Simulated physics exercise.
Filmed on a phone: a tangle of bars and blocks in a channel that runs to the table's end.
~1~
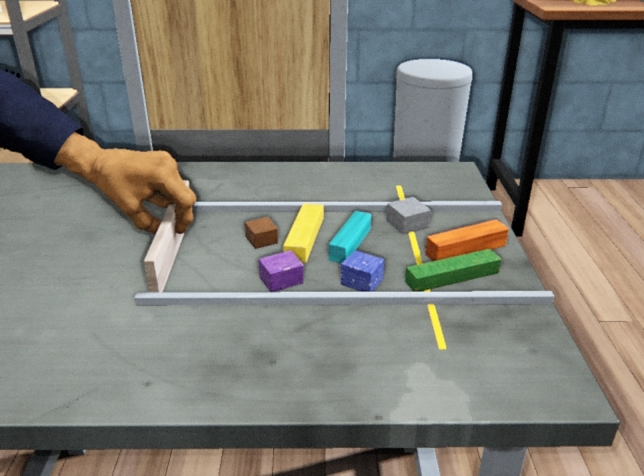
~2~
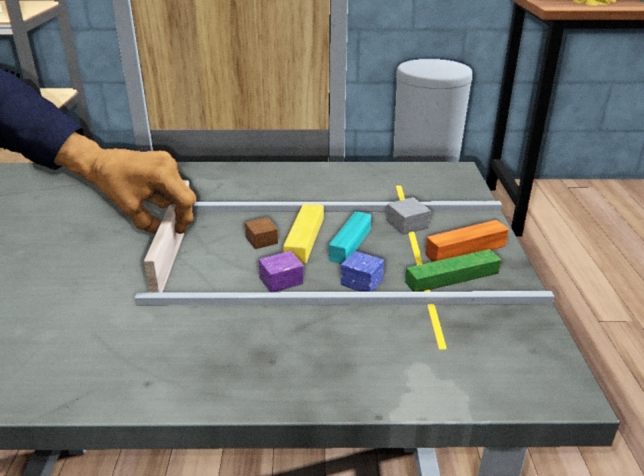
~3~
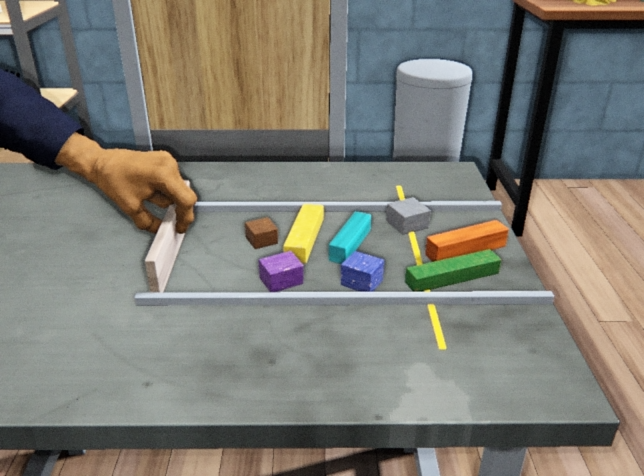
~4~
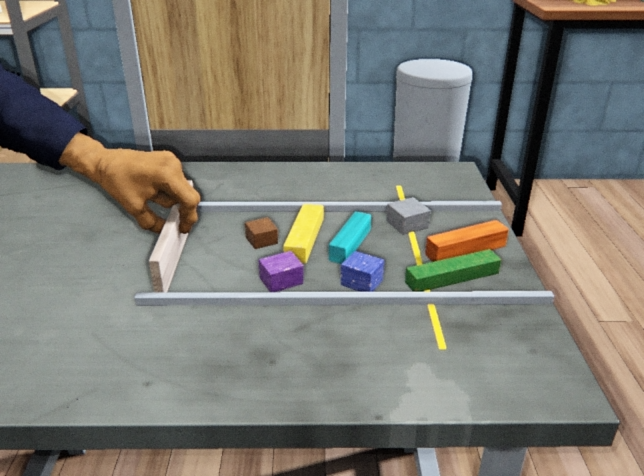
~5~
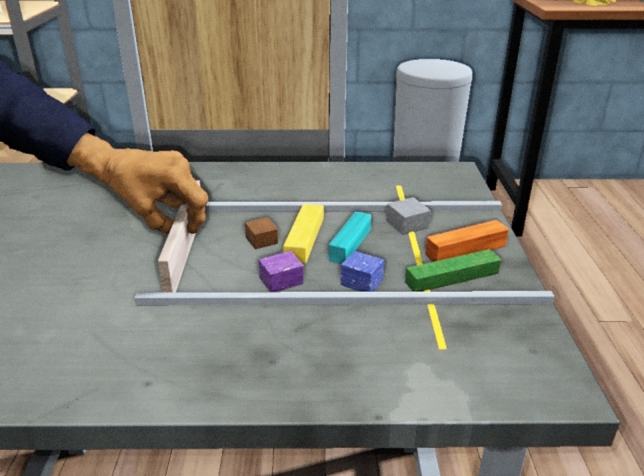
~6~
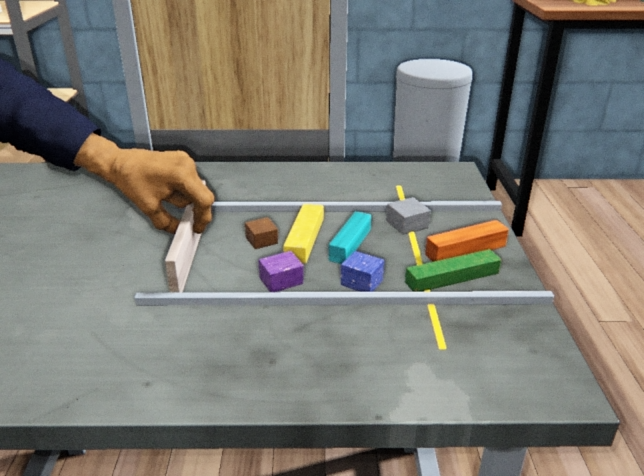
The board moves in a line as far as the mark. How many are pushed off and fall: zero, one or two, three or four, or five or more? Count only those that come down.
Outcome: The number that fall off is zero.
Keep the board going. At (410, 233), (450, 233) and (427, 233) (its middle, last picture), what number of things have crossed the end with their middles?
The counts: 0, 2 and 1.
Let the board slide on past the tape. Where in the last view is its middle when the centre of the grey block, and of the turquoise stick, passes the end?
Near (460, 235) and (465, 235).
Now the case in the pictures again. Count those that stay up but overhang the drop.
The number is 2.
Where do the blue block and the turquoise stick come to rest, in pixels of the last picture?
About (477, 269), and the other about (473, 242).
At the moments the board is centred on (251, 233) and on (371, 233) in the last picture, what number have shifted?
At the one place 1, at the other 8.
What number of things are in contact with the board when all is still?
The number is 2.
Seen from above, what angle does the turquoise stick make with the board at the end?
Roughly 0° out of line.
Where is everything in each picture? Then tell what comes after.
In the first picture, orange stick (467, 241); green bar (453, 271); grey block (408, 216); board (171, 233); tape (416, 250).
In the second picture, green bar (453, 271); turquoise stick (350, 237).
In the third picture, grey block (408, 216); blue block (362, 272).
In the fourth picture, orange stick (467, 242); purple block (281, 272).
In the fifth picture, green bar (453, 271); board (183, 233).
In the sixth picture, orange stick (467, 242); green bar (453, 271); grey block (408, 216); board (189, 233); tape (416, 250).
Soon after, none off yet; orange stick at rest near (467, 242); green bar at rest near (453, 271); grey block at rest near (408, 216).
At rest, the number that fall off is zero.
